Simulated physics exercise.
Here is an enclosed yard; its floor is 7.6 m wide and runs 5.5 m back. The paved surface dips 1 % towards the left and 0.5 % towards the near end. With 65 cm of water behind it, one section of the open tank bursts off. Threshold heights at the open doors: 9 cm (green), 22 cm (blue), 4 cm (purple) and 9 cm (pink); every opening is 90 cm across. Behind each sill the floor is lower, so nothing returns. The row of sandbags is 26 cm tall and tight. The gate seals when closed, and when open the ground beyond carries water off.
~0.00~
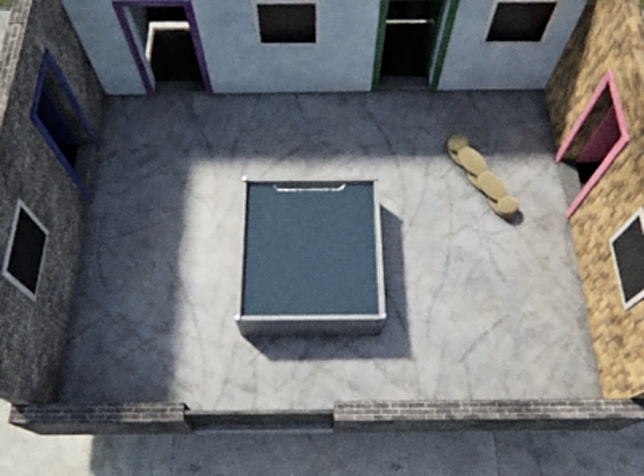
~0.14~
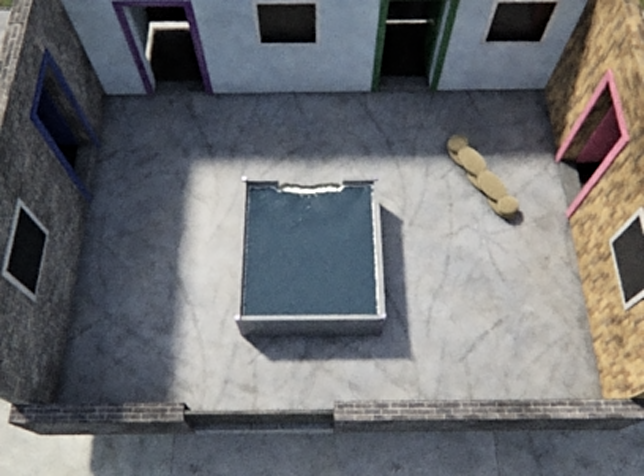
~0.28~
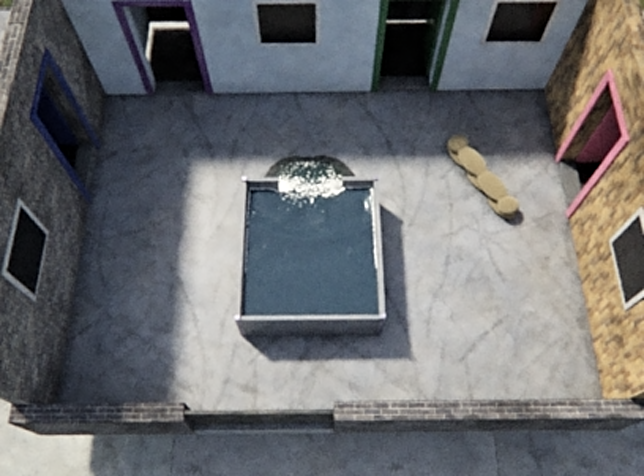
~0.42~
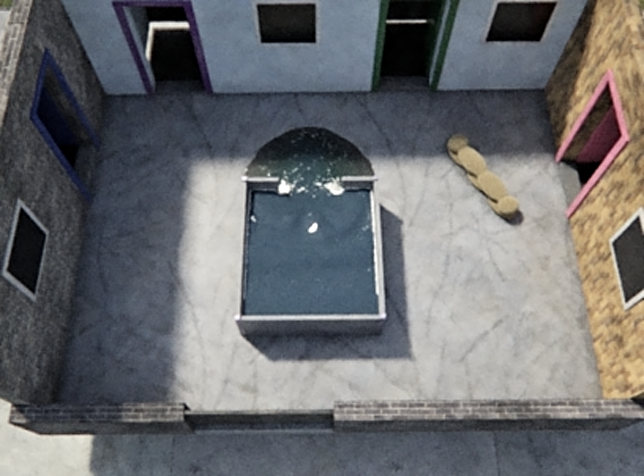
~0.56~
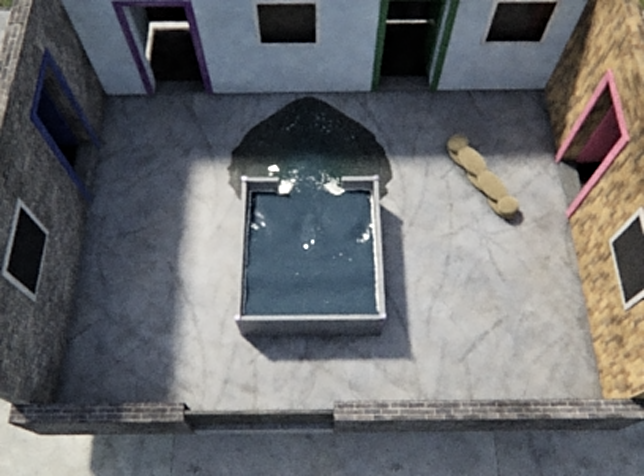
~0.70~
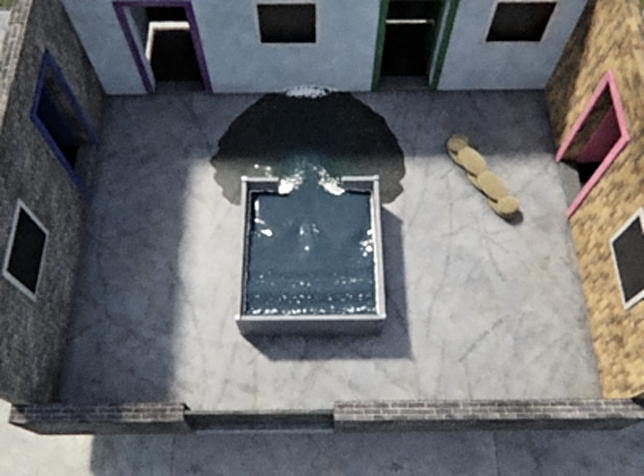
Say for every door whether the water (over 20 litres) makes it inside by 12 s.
Within that time: At the green door it passes the limit; at the blue door it keeps below the limit; at the purple door it exceeds the limit; at the pink door it keeps below the limit.
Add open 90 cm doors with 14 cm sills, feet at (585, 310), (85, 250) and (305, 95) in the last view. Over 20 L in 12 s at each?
In that order: Not over, not over, past it.
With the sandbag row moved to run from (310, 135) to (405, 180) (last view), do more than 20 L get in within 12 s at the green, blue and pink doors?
Then: Green below, blue under, pink under.
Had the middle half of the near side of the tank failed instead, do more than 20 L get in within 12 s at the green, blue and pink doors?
Then: Green below, blue under, pink under.
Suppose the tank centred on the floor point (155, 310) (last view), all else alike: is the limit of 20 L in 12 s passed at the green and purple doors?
Then: Green not over, purple over.
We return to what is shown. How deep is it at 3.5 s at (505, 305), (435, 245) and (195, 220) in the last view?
About 0, 0 and 0 cm.
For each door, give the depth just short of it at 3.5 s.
Depths in cm: Green 11, blue 15, purple 8, pink 9.
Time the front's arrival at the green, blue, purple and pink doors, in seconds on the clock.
Arrival: Green 1.1 s, blue 2.4 s, purple 1.3 s, pink 3.0 s.
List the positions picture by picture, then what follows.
In the first picture, the open tank at (310, 247) is whole and still, 65 cm deep.
In the second picture, the front is at a hidden place, 0.6 m from the gap on the open tank's far side; 0.2 m2 of floor is under water; 65 cm left at the back of the open tank.
In the third picture, water pours out on the open tank's far side and has run 0.9 m, to (282, 165); typically 10 cm deep outside, 65 cm at the open tank's back.
In the fourth picture, the front is at (304, 131), 1.4 m from the gap on the open tank's far side; 1.9 m2 of floor is under water; 65 cm left at the back of the open tank.
In the fifth picture, water pours out on the open tank's far side and has run 2.0 m, to (304, 102); typically 5 cm deep outside, 64 cm at the open tank's back.
In the sixth picture, water pours out on the open tank's far side and has run 2.3 m, to (273, 94); typically 4 cm deep outside, 58 cm at the open tank's back.
After 1.4 s water covers 20 % of the floor and is deepest (34 cm) near (304, 194); green door 15 cm at the sill, 0 L in, blue door not reached, purple door 6 cm at the sill, 0 L in, pink door not reached.
After 2.2 s water covers 25 % of the floor and is deepest (32 cm) near (294, 94); green door 16 cm at the sill, 14 L in, blue door not reached, purple door 11 cm at the sill, 10 L in, pink door not reached.
After 3.5 s water covers 40 % of the floor and is deepest (24 cm) near (105, 113); green door 11 cm at the sill, 33 L in, blue door 15 cm at the sill, 0 L in, purple door 8 cm at the sill, 32 L in, pink door 9 cm at the sill, 0 L in.
After 7.0 s water covers 85 % of the floor and is deepest (14 cm) near (58, 401); green door 6 cm at the sill, 39 L in, blue door 11 cm at the sill, 0 L in, purple door 7 cm at the sill, 55 L in, pink door 8 cm at the sill, 1 L in.
After 12.0 s water covers 95 % of the floor and is deepest (15 cm) near (147, 413); green door 5 cm at the sill, 39 L in, blue door 6 cm at the sill, 0 L in, purple door 5 cm at the sill, 67 L in, pink door 4 cm at the sill, 1 L in.
